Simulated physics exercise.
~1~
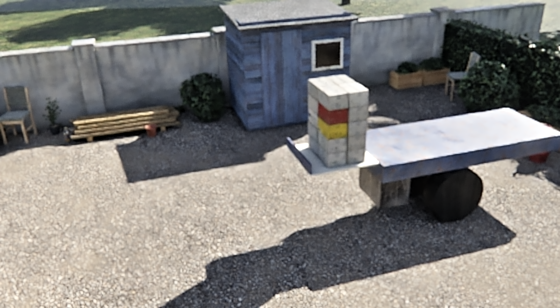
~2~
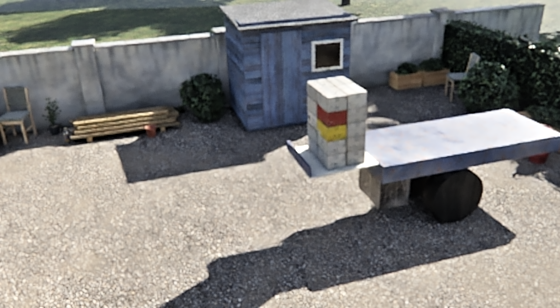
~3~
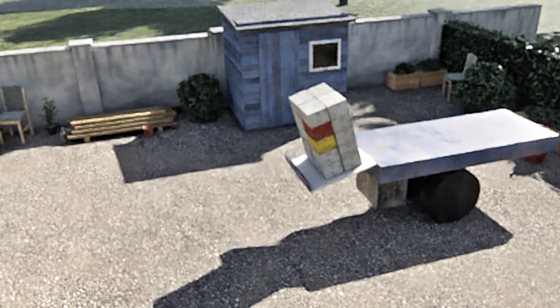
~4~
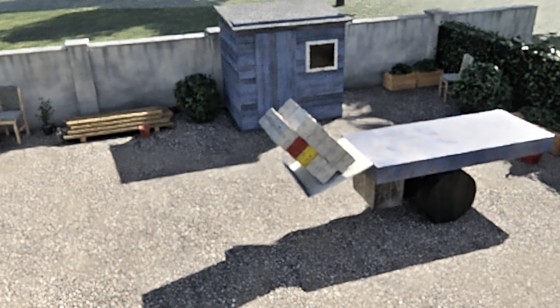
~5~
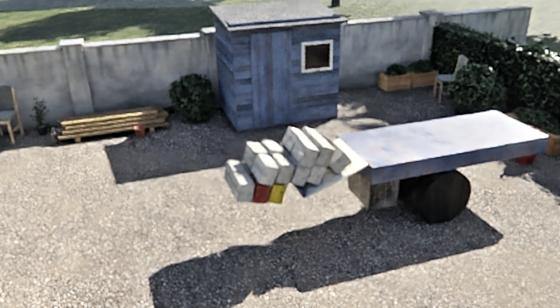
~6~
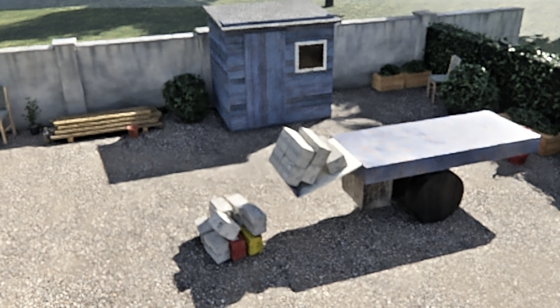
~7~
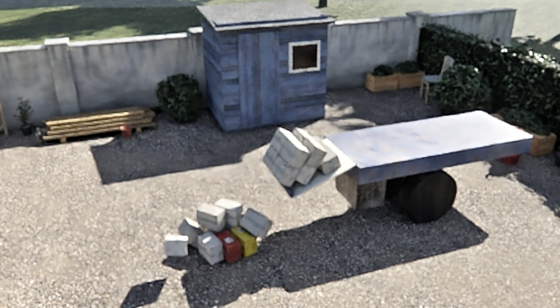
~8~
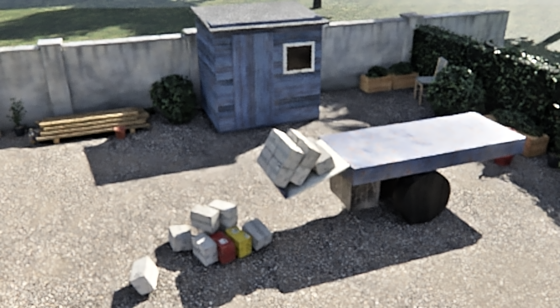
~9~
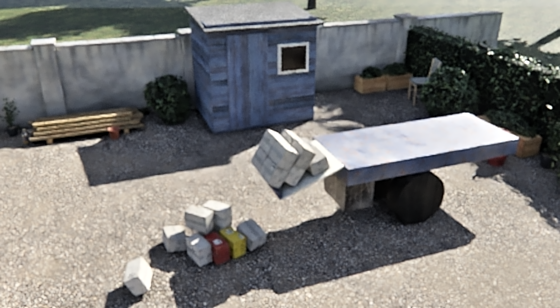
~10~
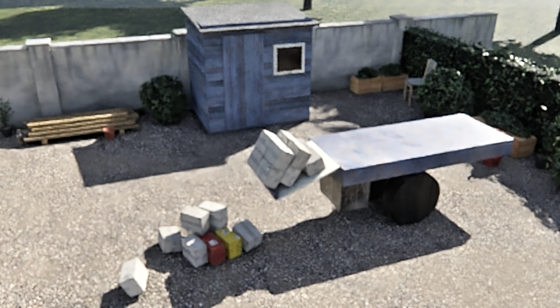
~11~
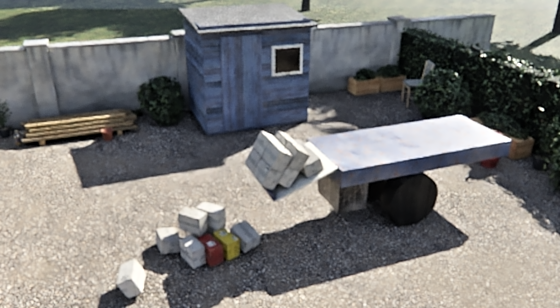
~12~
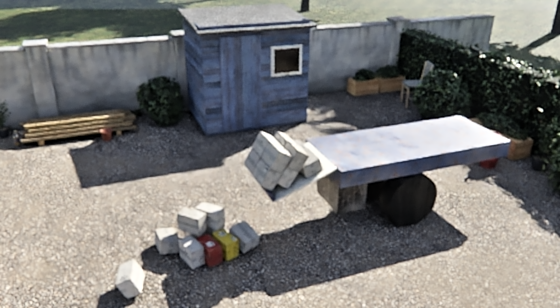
A stack of pale parcels, with a red one and a yellow one among them, leaned left as the flap beneath it tilted down, then about half toppled onto the gravel in a loose heap while the rest stayed on the sloping flap.
